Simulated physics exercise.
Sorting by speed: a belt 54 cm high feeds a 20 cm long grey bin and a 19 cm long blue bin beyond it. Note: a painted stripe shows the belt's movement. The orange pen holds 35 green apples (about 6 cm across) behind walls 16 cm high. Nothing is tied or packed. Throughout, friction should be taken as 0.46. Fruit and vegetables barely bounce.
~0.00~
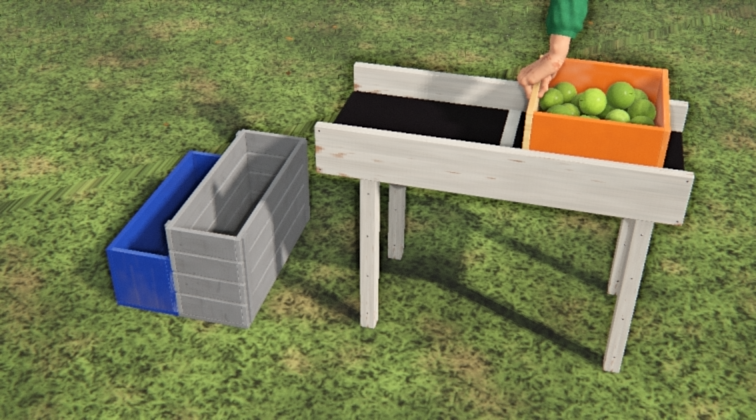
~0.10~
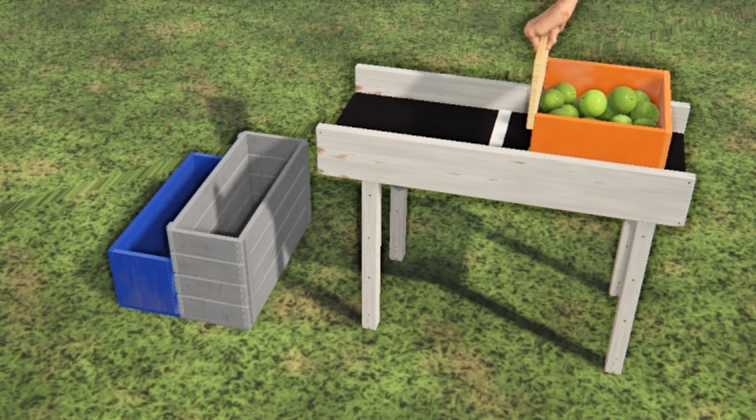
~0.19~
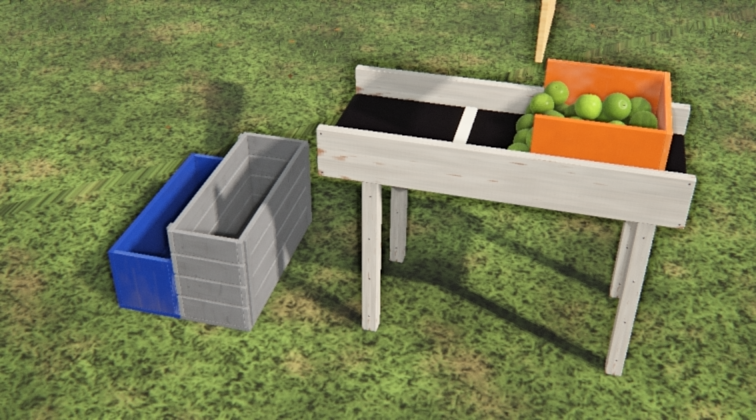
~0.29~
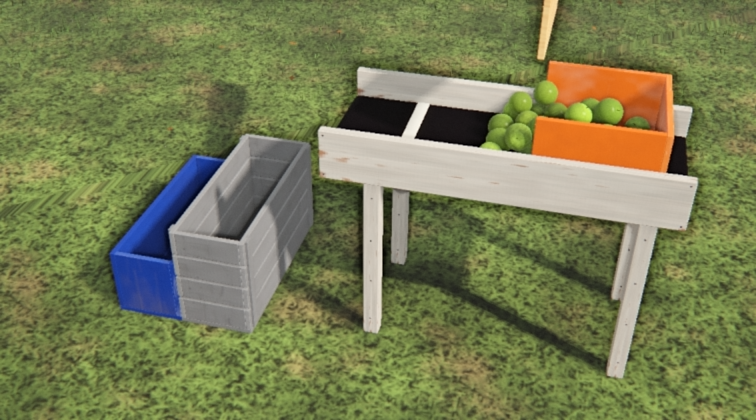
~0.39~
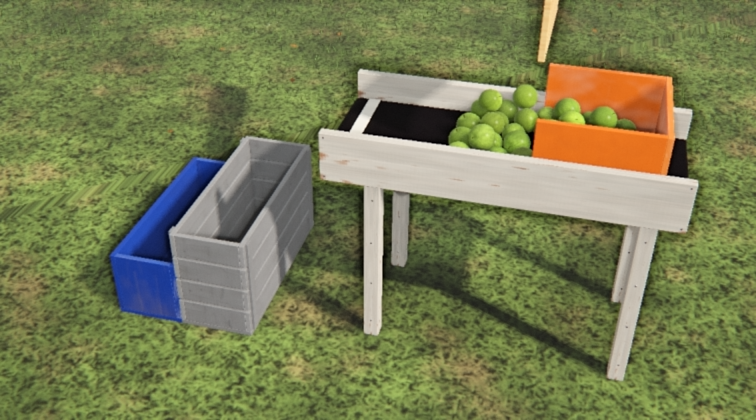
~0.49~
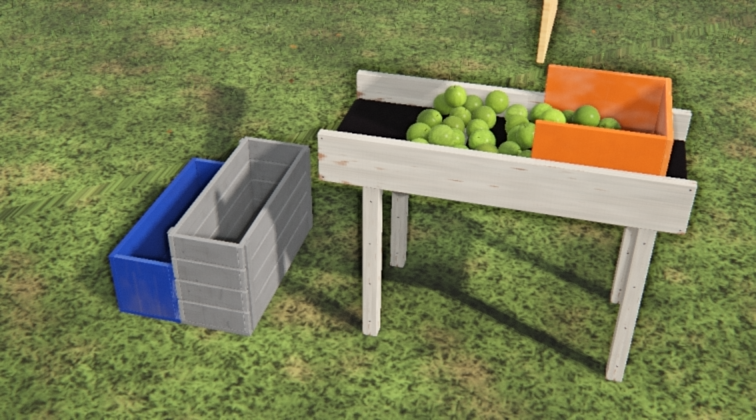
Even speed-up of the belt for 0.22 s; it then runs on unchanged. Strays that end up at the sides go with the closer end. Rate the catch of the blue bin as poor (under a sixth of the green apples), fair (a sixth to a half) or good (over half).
The catch is poor.
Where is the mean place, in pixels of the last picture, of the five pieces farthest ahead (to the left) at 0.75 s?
They are centred near (315, 120).
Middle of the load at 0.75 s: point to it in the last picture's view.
Estimated centre in the last picture: (410, 121).
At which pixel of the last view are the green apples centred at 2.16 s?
The centre sits near (248, 264).
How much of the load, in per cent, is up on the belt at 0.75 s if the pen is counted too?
Estimate: Close to 80 per cent.
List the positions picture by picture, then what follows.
In the first picture (places track the rim corner closest to us here), orange pen (664, 129); blue bin (166, 258); belt travel 0 cm; all still inside.
The second picture shows orange pen (666, 131); belt travel 3 cm.
The third picture shows orange pen (666, 132); belt travel 12 cm; 3 out, the lowest apple at (518, 156).
The fourth picture shows orange pen (668, 134); belt travel 25 cm; 9 out.
The fifth picture shows orange pen (668, 137); belt travel 39 cm; 16 out, the lowest apple at (514, 135).
The sixth picture shows orange pen (667, 138); blue bin (169, 265); belt travel 53 cm; 21 out, the lowest apple at (510, 153).
After 0.75 s, 4 still in the orange pen, 24 on the belt and 7 in the air.
After 1.09 s, 16 in the grey bin, 9 on the belt and 10 in the air.
After 1.56 s, 30 in the grey bin, 2 on the belt and 3 in the air.
Final count (at 2.16 s), 33 in the grey bin and 2 on the ground short of the grey bin. Asked share, 0 of 35, 0 per cent.
